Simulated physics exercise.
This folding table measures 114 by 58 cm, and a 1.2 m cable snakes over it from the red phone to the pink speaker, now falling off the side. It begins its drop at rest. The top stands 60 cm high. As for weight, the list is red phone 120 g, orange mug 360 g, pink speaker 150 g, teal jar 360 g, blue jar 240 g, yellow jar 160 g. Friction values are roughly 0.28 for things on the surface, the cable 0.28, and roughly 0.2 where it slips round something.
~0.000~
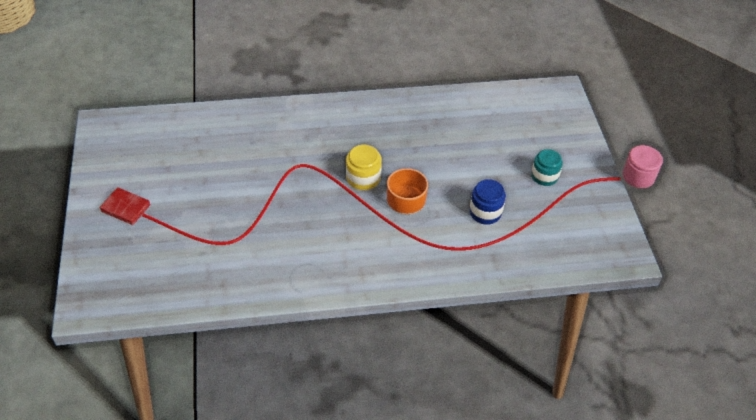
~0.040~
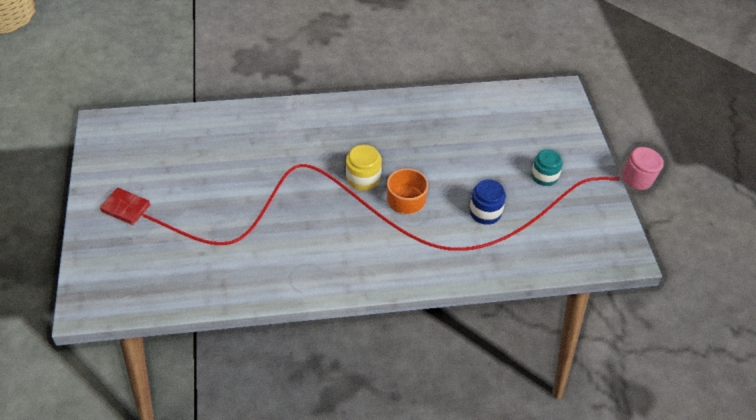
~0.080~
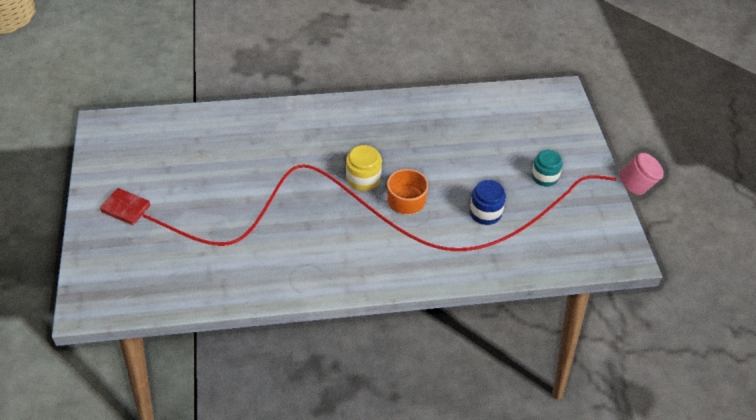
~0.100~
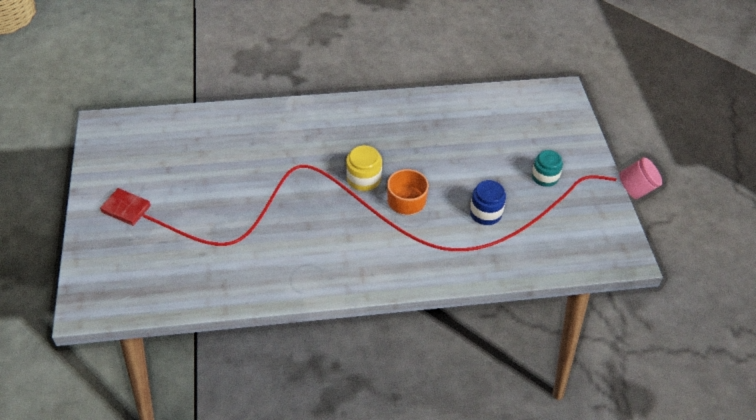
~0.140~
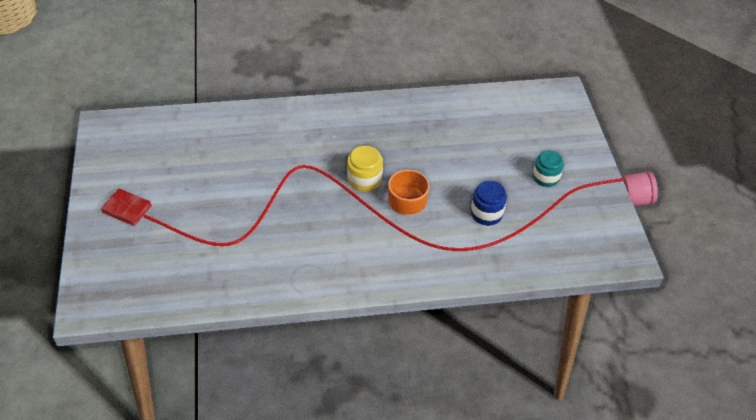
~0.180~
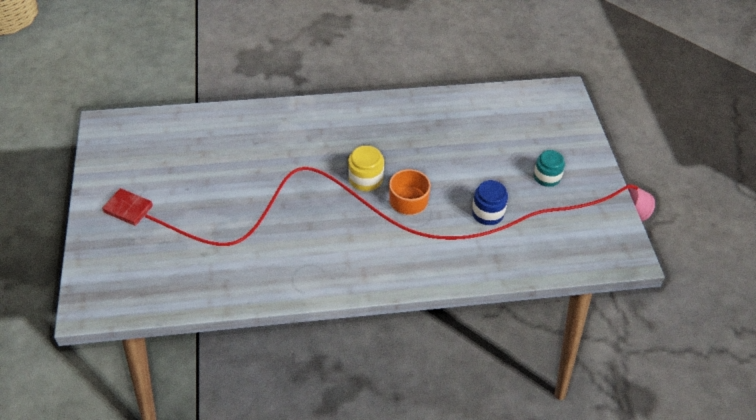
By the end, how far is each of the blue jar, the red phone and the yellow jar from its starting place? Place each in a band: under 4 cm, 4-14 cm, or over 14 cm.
Result: The blue jar stays short of the middle range, the red phone goes past the middle range, the yellow jar stays short of the middle range.
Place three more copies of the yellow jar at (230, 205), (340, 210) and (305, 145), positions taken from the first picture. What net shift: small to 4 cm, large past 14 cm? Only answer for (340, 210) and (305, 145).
In that order: Middling, small.
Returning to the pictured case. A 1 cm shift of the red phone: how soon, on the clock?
Answer: Red phone, 0.34 s.
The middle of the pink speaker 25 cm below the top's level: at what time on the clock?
At about 0.30 s.
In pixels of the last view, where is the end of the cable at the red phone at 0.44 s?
It's at around pixel (220, 203).
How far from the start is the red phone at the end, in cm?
The red phone ends up 50 cm from where it started.
By 0.4 s, the cable's tail end at (220, 203); red phone 15 cm off its start, pink speaker over the edge.
By 0.7 s, the cable's tail end at (326, 202); red phone 40 cm off its start, pink speaker over the edge.
By 0.9 s, the cable's tail end at (396, 215); red phone 51 cm off its start at (382, 223), pink speaker over the edge.
By 1.2 s, the cable's tail end at (401, 218); red phone 51 cm off its start, pink speaker over the edge.
By 2.4 s, the cable's tail end at (401, 218); red phone 51 cm off its start at (385, 224), blue jar 0 cm off its start at (493, 190), yellow jar 0 cm off its start at (367, 156), pink speaker over the edge.
